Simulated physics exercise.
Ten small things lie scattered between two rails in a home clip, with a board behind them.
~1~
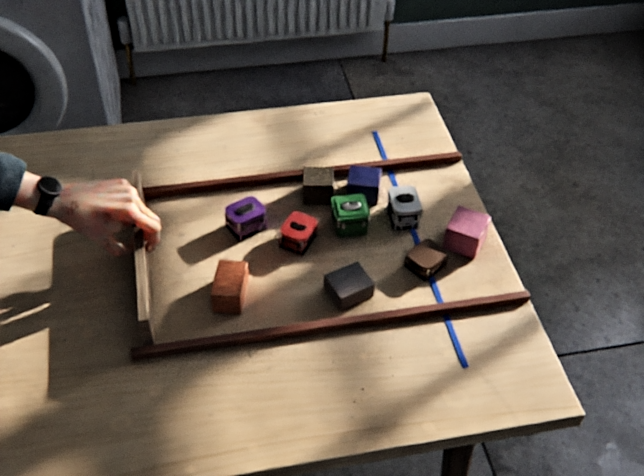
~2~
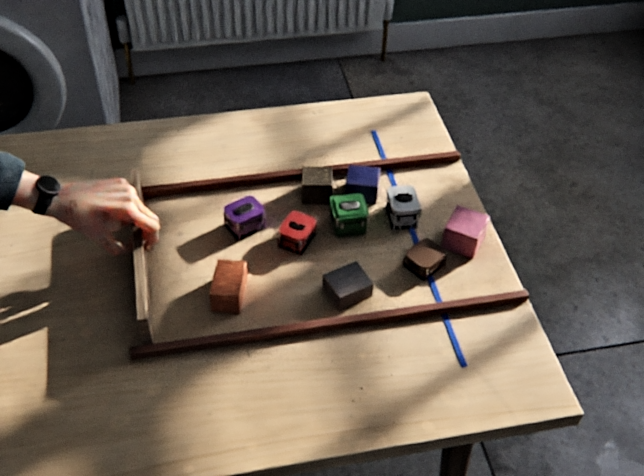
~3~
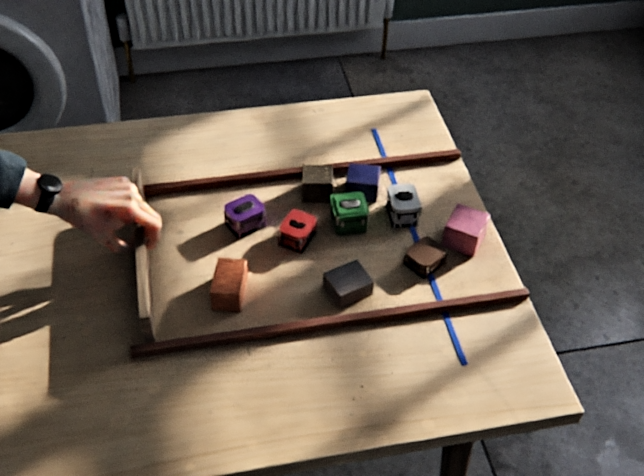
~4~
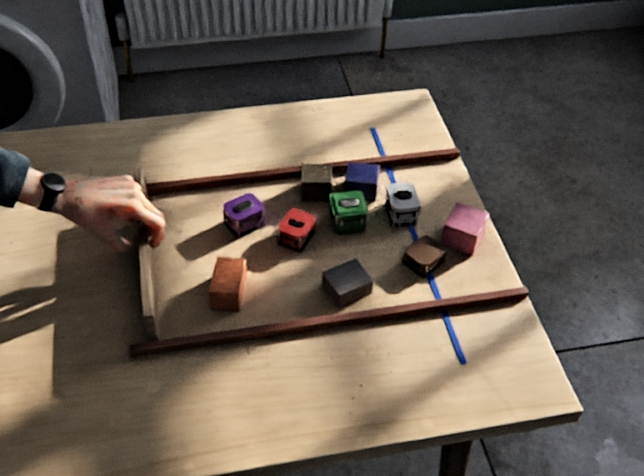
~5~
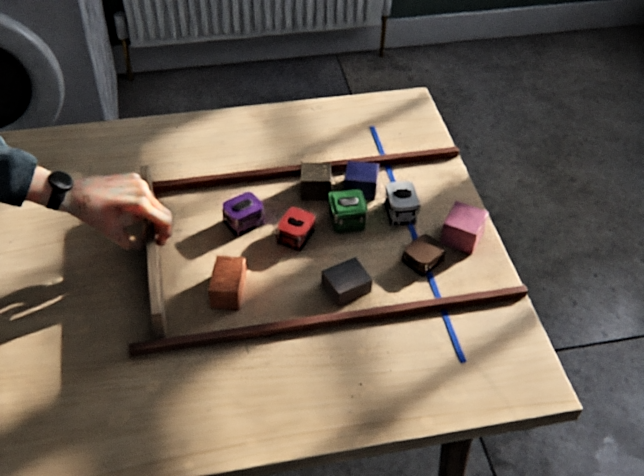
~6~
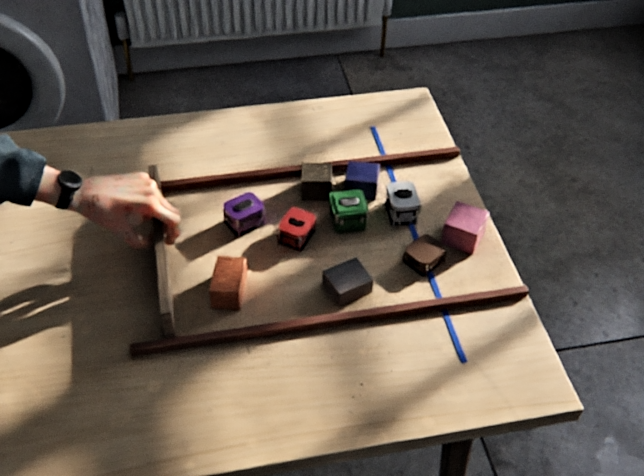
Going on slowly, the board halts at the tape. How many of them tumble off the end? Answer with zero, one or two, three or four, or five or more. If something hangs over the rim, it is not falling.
Zero.
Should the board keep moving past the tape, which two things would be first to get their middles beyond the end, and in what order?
The white case goes first, followed by the pink block.
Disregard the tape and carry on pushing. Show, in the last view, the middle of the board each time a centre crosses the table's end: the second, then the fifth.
The middle sits near (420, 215) at the first moment and near (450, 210) at the second.
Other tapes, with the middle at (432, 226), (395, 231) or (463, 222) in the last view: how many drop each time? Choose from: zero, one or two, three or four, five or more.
Going through the three places in order, the answers are either one or two; no fall at all; 5 or more.
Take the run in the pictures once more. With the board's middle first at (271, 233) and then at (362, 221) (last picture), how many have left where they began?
Moved so far: 3, then 9.
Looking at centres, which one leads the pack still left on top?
That would be the white case.
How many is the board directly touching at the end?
It's 4.
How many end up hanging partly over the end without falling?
Overhanging: 2.
Soon after, none off yet; pink block at rest near (465, 228); brown case at rest near (425, 255); white case at rest near (402, 203).
After that, none off yet; pink block at rest near (465, 228); brown case at rest near (426, 255); white case displaced a little near (414, 201).
In the end, the number that fall off is zero.
